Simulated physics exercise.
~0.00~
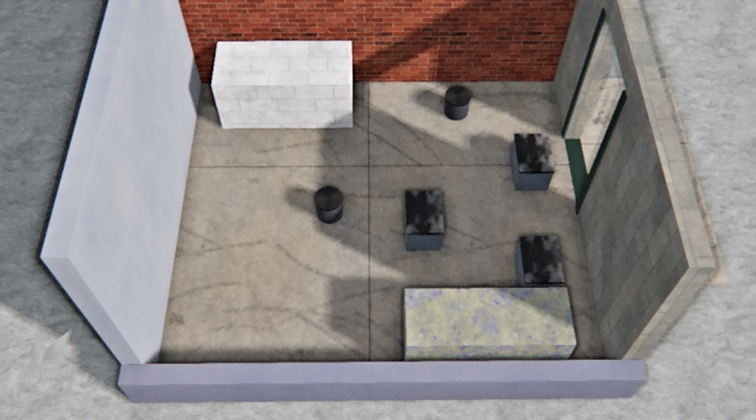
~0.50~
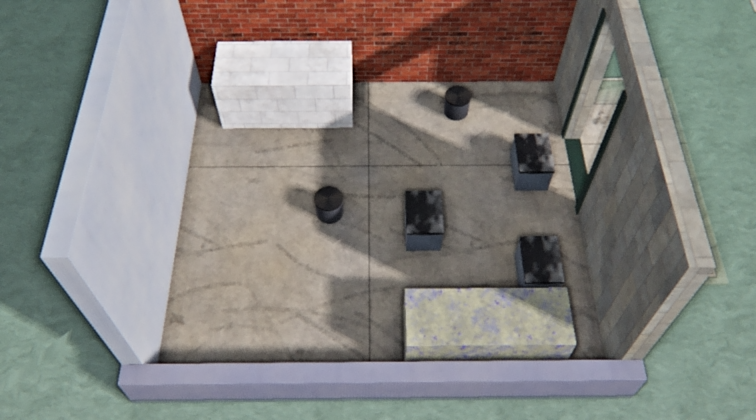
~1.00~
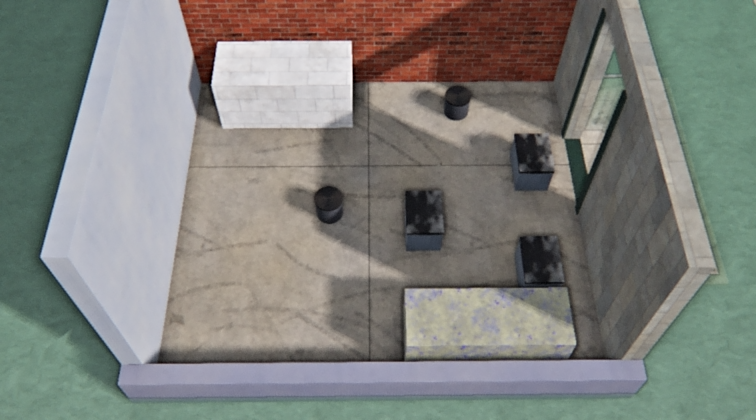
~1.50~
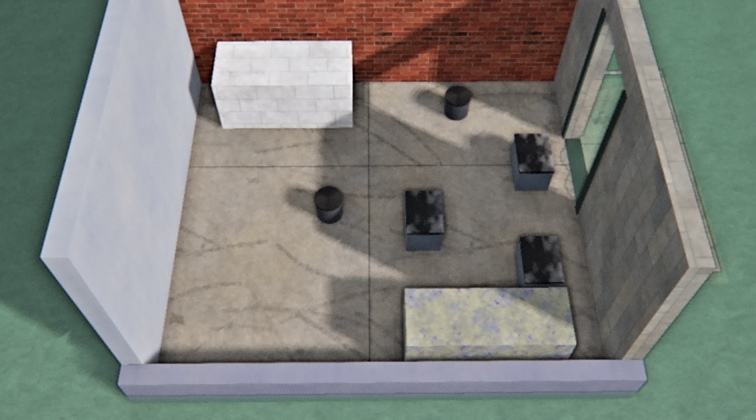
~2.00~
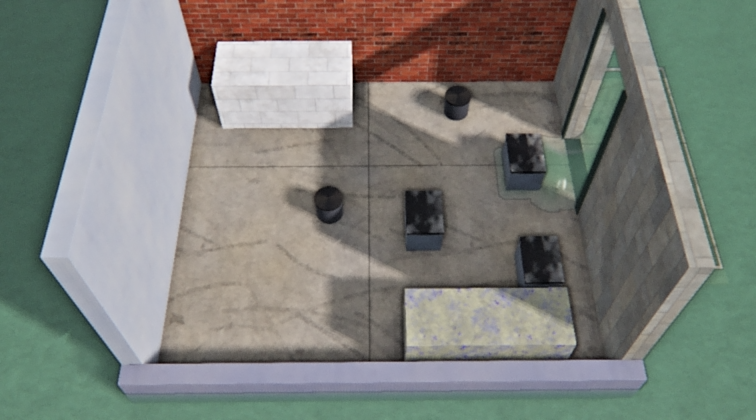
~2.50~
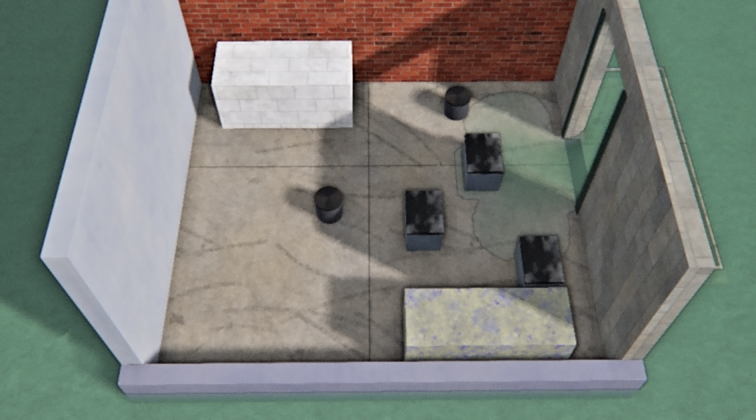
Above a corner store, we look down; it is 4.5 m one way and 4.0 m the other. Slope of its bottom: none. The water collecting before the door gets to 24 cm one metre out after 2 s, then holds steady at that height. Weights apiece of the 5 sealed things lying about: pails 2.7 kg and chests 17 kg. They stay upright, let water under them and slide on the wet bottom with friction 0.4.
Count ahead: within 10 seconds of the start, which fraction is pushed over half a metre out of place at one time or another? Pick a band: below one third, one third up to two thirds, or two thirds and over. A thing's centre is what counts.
The share is two thirds and over.
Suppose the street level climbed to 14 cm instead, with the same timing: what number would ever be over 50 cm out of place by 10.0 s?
That would give 3.
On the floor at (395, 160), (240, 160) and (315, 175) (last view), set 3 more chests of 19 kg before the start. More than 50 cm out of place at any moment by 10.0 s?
Well, it goes above, below, above.
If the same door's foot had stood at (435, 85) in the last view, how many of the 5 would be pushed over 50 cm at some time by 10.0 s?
5.
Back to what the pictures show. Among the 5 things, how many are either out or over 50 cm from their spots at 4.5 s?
I count 4 of them.
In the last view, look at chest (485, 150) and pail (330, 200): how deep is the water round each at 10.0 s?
12 and 11 cm.
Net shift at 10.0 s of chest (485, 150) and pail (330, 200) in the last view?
In that order: 350 cm, 200 cm.
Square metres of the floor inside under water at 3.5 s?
Somewhere around 7.0 m2, roughly.
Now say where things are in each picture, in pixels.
In the first picture, a chest at (534, 152), on the bottom; a pail at (328, 198), on the bottom; water covers 0.0 m2; 0 of 5 have shifted.
In the second picture, a chest at (534, 152), on the bottom; a pail at (328, 198) rests on the ground; water covers 0.0 m2; 0 of 5 have shifted.
In the third picture, a chest at (534, 152) rests on the ground; a pail at (328, 198) rests on the ground; 0.0 m2 under water; 0 of 5 have shifted.
In the fourth picture, a chest at (534, 152), on the bottom; a pail at (328, 198), on the bottom; water covers 0.0 m2; 0 of 5 have shifted.
In the fifth picture, a chest at (526, 152), on the bottom, 10 cm from its start; a pail at (328, 198) rests on the ground; 0.5 m2 under water; 1 of 5 have shifted.
In the sixth picture, a chest at (484, 152) rests on the ground, 58 cm from its start; a pail at (328, 198), on the bottom; water covers 2.2 m2; 1 of 5 have shifted.
After 3.5 s 2 of 5 are over 50 cm from their spots; 1 afloat.
After 4.5 s 4 of 5 are over 50 cm from their spots; 1 afloat.
After 7.0 s 4 of 5 are over 50 cm from their spots; 2 afloat.
After 10.0 s 4 of 5 are over 50 cm from their spots, and 4 have been at some point; 4 afloat.
